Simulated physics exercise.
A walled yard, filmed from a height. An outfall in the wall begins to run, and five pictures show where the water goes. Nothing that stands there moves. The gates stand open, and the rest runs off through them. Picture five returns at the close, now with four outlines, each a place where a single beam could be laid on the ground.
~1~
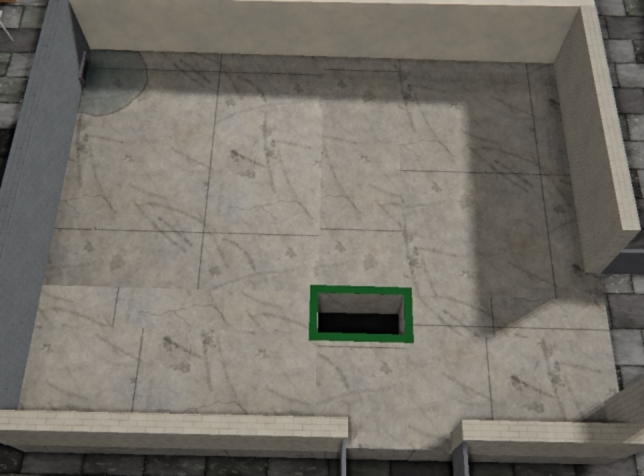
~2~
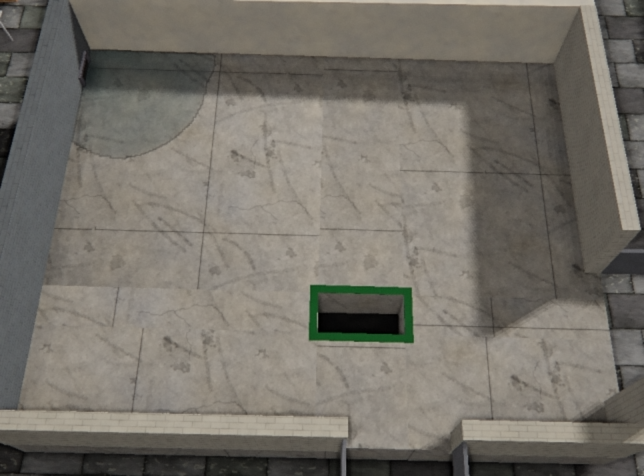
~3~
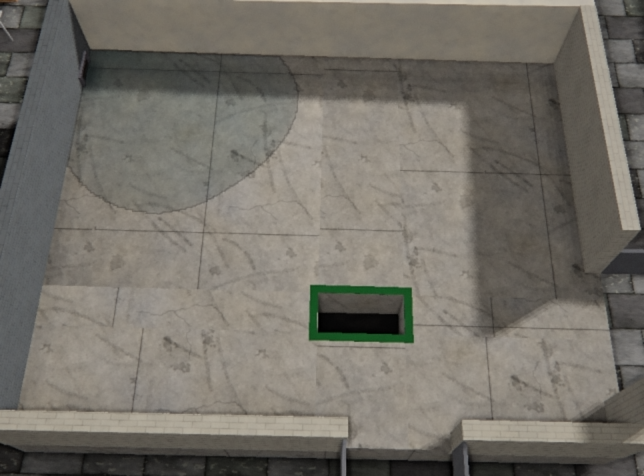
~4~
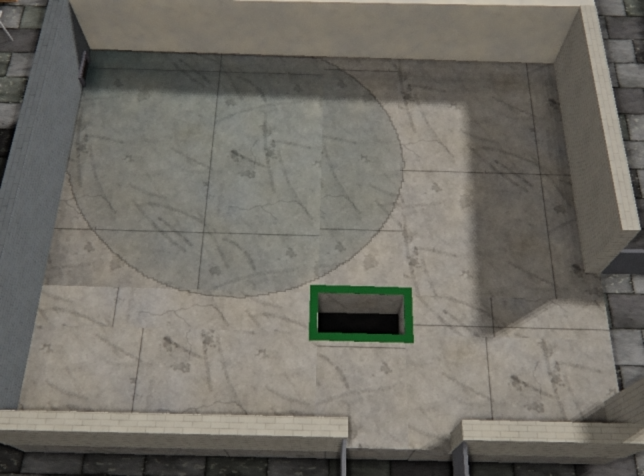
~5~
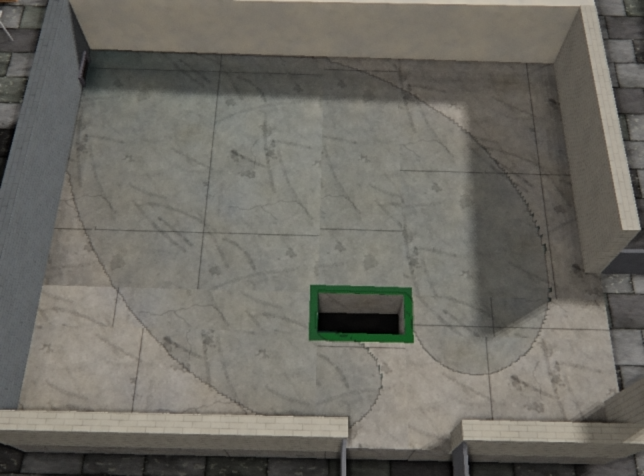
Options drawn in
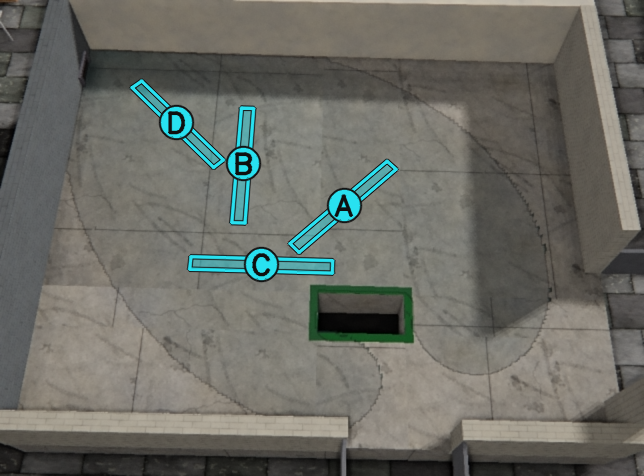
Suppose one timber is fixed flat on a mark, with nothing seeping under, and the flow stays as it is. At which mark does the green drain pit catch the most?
Position D does it best.
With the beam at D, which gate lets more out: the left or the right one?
The right gate.
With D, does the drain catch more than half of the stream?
No, it does not.
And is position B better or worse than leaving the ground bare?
Worse.
On the marked copy, A from (294, 248) to (391, 165); B from (238, 222) to (247, 108); C from (190, 262) to (332, 266); D from (136, 84) to (218, 163).
With A, about 14 % of the stream runs into the green drain pit, about 86 % out by the gates.
With B, about 9 % of the stream runs into the green drain pit, about 91 % out by the gates.
With C, about 10 % of the stream runs into the green drain pit, about 90 % out by the gates.
With D, about 29 % of the stream runs into the green drain pit, about 71 % out by the gates.
